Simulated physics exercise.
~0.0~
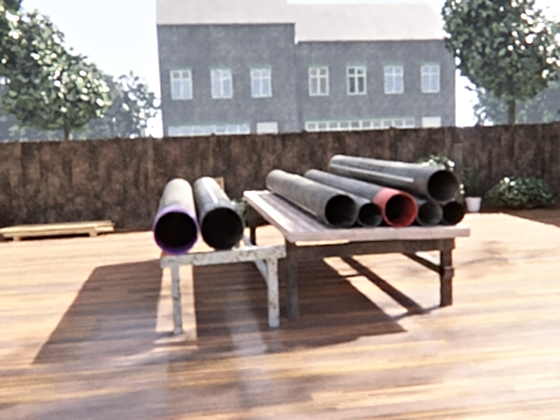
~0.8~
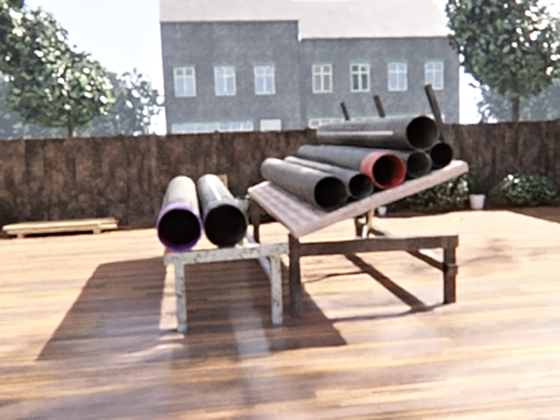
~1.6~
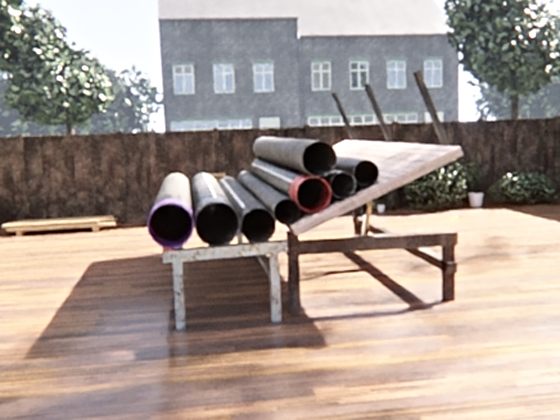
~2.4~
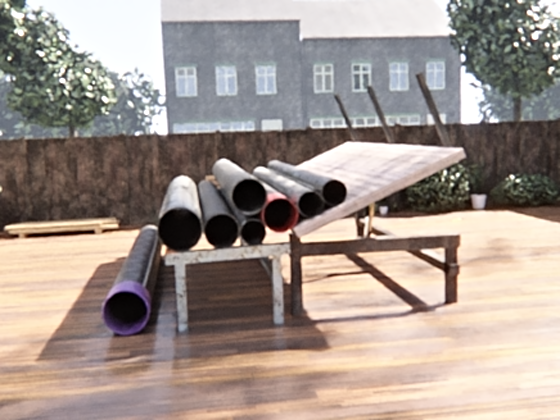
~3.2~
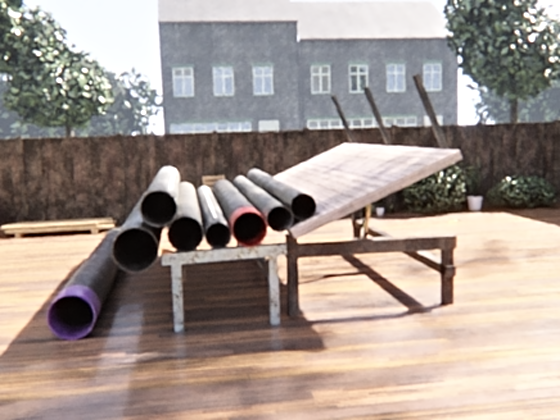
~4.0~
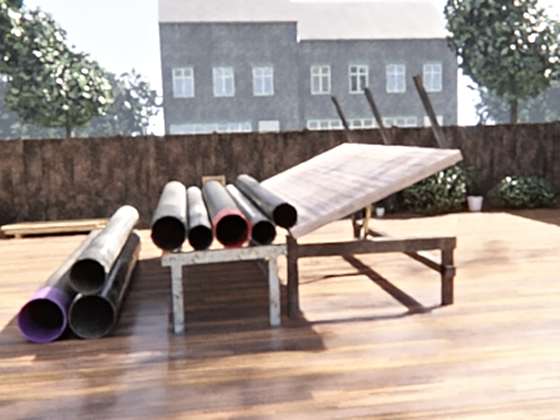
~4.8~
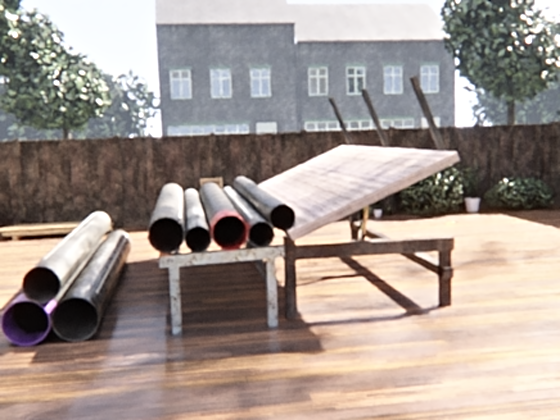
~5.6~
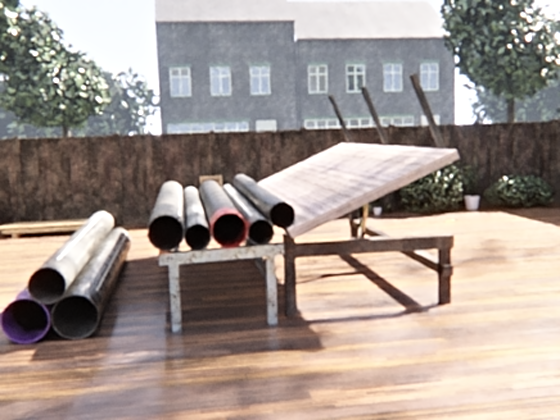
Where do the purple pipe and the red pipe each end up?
The purple pipe goes over the left end of the rack and lies on the ground. The red pipe is held back and stays on the rack.
